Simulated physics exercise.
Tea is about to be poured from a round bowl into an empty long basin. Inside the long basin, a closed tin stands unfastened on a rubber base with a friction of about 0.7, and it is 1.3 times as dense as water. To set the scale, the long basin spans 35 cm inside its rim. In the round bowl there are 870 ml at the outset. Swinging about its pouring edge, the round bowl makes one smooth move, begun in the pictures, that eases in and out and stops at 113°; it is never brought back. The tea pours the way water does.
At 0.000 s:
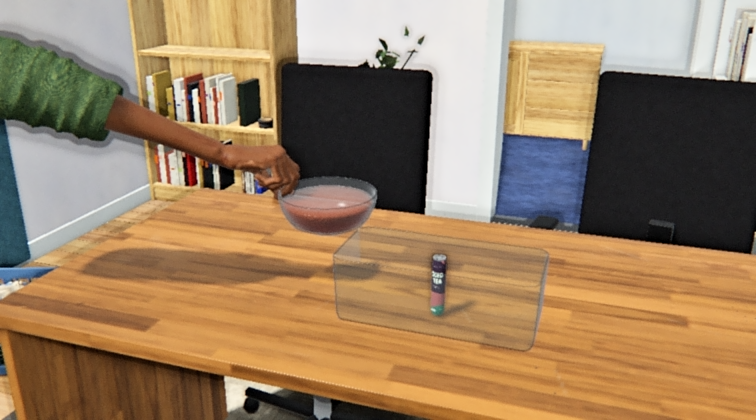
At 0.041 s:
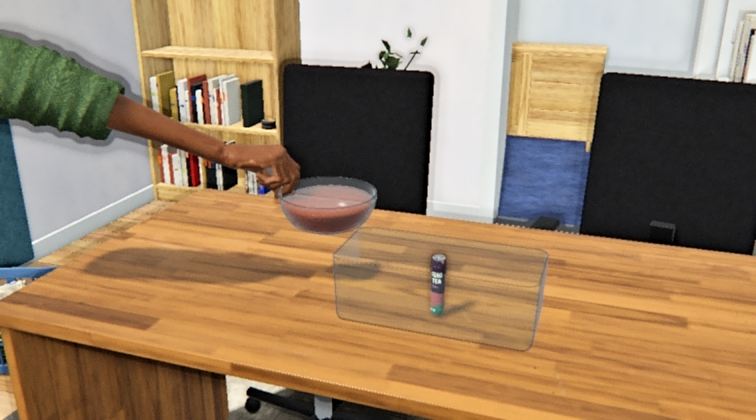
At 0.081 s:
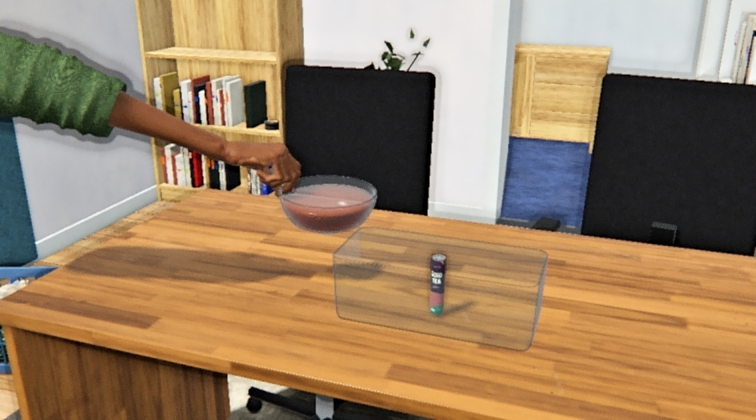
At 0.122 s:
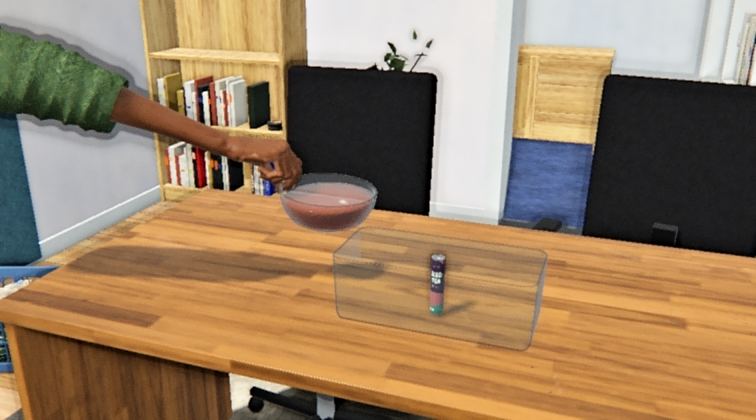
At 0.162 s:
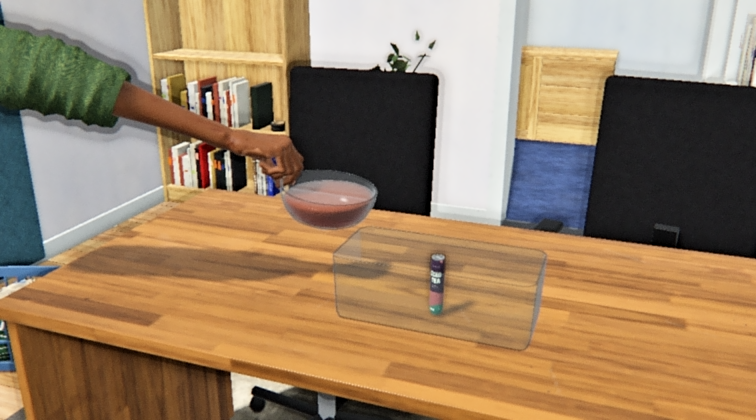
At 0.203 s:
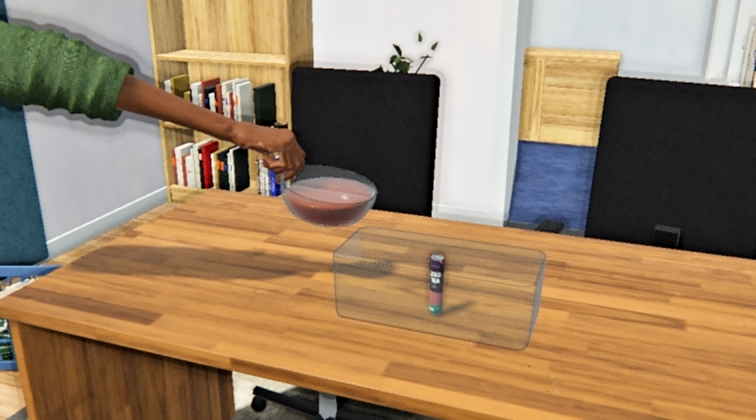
A round glass bowl of reddish tea, held by a hand in a green sleeve, slowly leaned slightly to the right beside a clear long basin with a small dark tin inside on a wooden table.
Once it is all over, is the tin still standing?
It will go down.
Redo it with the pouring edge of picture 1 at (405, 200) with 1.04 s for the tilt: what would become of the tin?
Result: Tin upright.
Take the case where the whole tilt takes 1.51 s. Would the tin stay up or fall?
Result: Tin tipped over.
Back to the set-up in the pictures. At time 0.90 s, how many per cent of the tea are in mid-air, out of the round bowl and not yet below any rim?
About 6 percent.
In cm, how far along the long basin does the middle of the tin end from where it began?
All told, the tin's centre has moved close to 8.5 cm.
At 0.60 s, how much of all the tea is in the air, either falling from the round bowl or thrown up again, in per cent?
Near 44 per cent at that moment.
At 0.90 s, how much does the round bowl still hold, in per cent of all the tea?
Near 0 in a hundred.
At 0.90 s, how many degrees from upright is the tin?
Measured tilt, approx.: 65 degrees.
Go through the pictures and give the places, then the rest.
It leans 0°; its right rim is at (373, 198); the tea meets the walls at (287, 194) and (373, 204); the long basin's rim runs from (347, 242) to (545, 269); the tin's top is at (439, 260), in the first frame.
It leans 0°; its right rim is at (373, 199); the tea meets the walls at (288, 193) and (372, 204), in the second frame.
It leans 2°; its right rim is at (373, 199); the tea meets the walls at (289, 192) and (372, 203), in the third frame.
It leans 4°; its right rim is at (373, 198); the tea meets the walls at (289, 190) and (373, 202), in the fourth frame.
It leans 7°; its right rim is at (373, 198); the tea meets the walls at (290, 188) and (373, 200), in the fifth frame.
It leans 10°; its right rim is at (373, 198); the tea meets the walls at (290, 185) and (373, 197), in the sixth frame.
By 0.60 s the tilt is 71° and 40 per cent is still to pour; the tin stands where it began.
By 0.90 s the tilt is 108° and 0 per cent is still to pour; the tin lies on its side.
By 1.21 s the tilt is 113° and 0 per cent is still to pour; the tin lies on its side.
By 1.54 s the tilt is 113° and 0 per cent is still to pour; the tin lies on its side.
At rest the tin lies on its side.
